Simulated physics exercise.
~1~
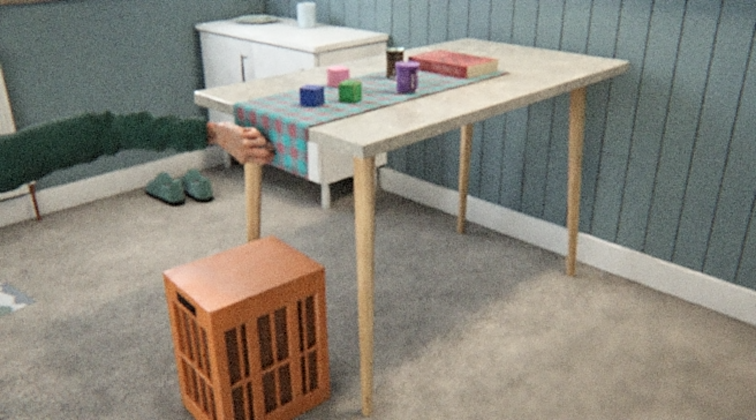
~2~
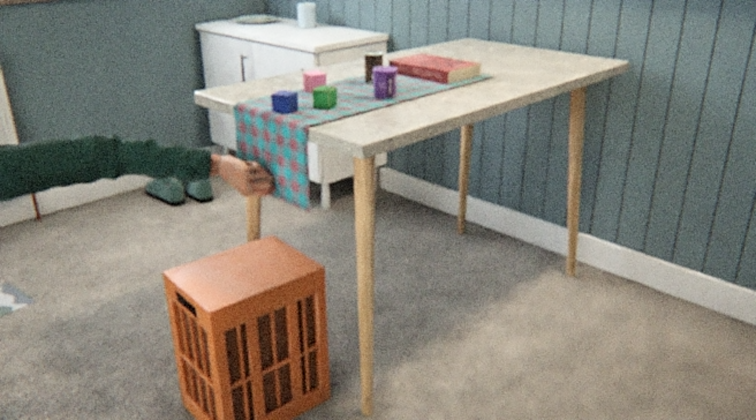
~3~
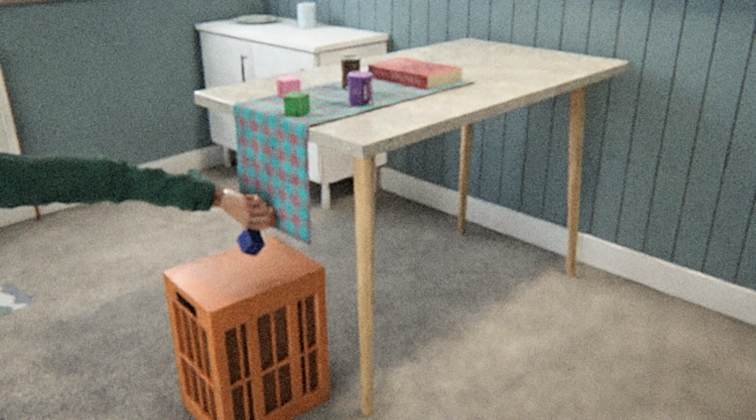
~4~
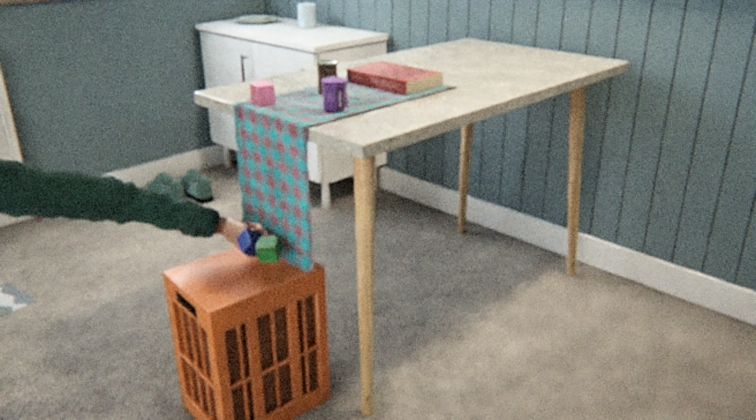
At a table, a hand pulls a towel down until two cubes drop off its edge.
